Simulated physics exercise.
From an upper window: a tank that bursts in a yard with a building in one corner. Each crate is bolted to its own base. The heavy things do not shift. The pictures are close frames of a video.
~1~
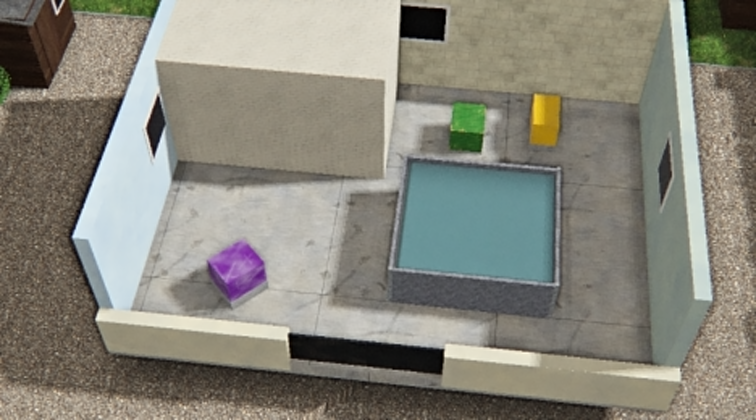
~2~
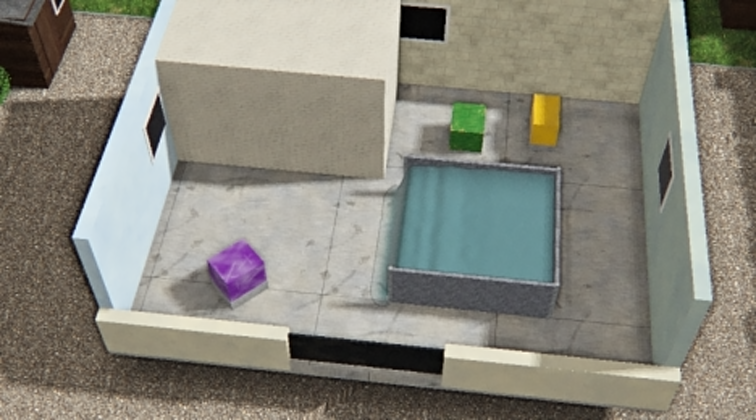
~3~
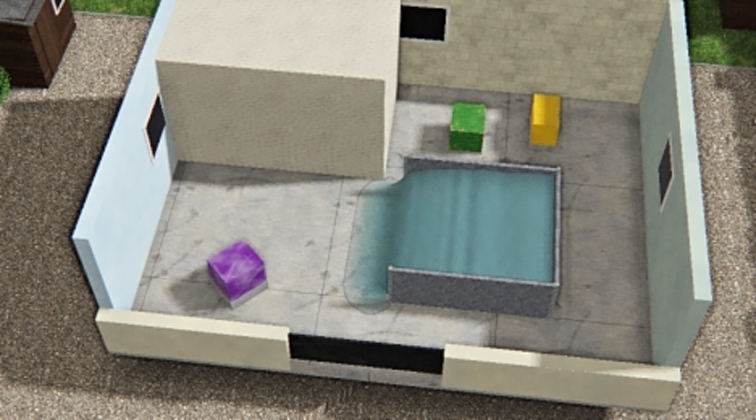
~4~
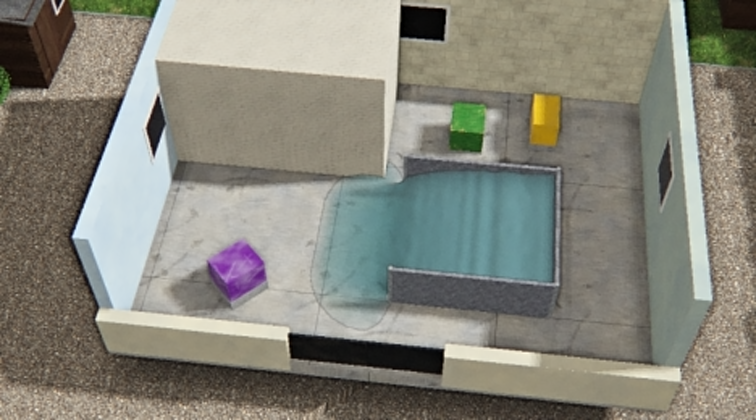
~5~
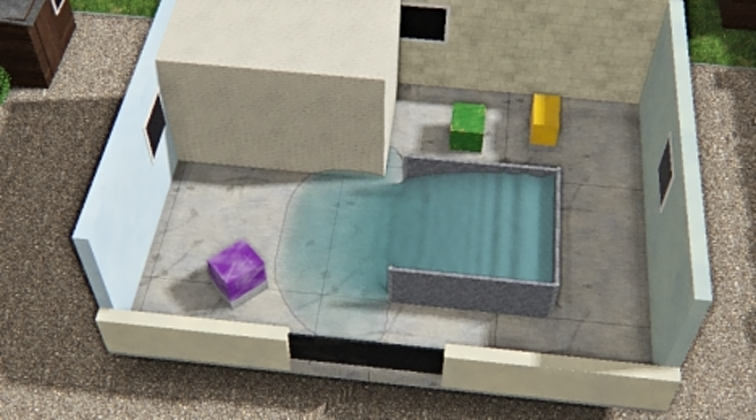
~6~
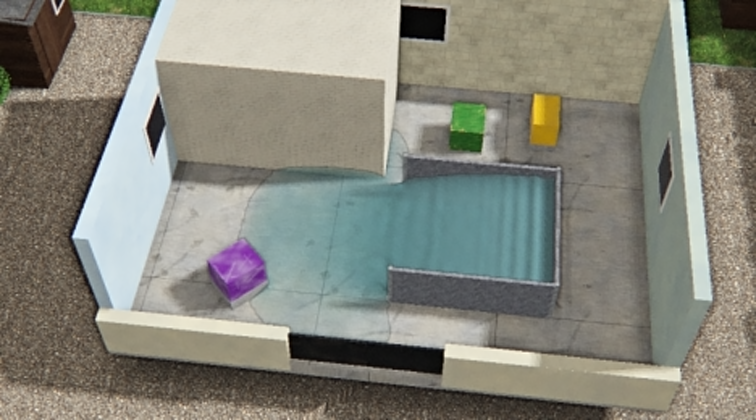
Water sits still in a square tank in a walled yard, then pours out through the tank's open left side. It spreads leftward over the paved floor in a widening, rounded sheet, passing the corner building and reaching the purple block, while the green and yellow blocks stay still.
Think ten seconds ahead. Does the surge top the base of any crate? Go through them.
One by one: The yellow crate escapes dry; the purple crate is wetted; the green crate is wetted.
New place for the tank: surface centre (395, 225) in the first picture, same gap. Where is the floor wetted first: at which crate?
It is the purple-painted one.
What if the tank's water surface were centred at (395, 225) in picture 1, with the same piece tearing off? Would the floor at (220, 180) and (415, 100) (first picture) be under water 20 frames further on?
In turn: Awash, dry.
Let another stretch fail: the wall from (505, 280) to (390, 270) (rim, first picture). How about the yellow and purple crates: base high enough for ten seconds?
My reading: The yellow crate takes water; the purple crate is topped.
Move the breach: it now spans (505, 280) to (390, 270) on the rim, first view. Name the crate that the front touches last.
It is the crate marked green.
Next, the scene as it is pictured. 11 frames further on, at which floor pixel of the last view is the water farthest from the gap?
Around (124, 333).
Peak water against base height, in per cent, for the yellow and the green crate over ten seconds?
In turn 80 and 260 per cent.
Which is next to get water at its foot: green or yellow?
I say the green one.
A moment on, water covers 40 % of the floor; the yellow crate not reached, the purple crate water round its plinth, the green crate not reached.
Next, water covers 45 % of the floor; the yellow crate not reached, the purple crate water round its plinth, the green crate not reached.
Then, water covers 45 % of the floor; the yellow crate not reached, the purple crate water round its plinth, the green crate water round its plinth.
Later, water covers 70 % of the floor; the yellow crate water round its plinth, the purple crate water round its plinth, the green crate water round its plinth.
In the end, water covers 100 % of the floor; the yellow crate stayed above the water, the purple crate was topped, the green crate was topped.
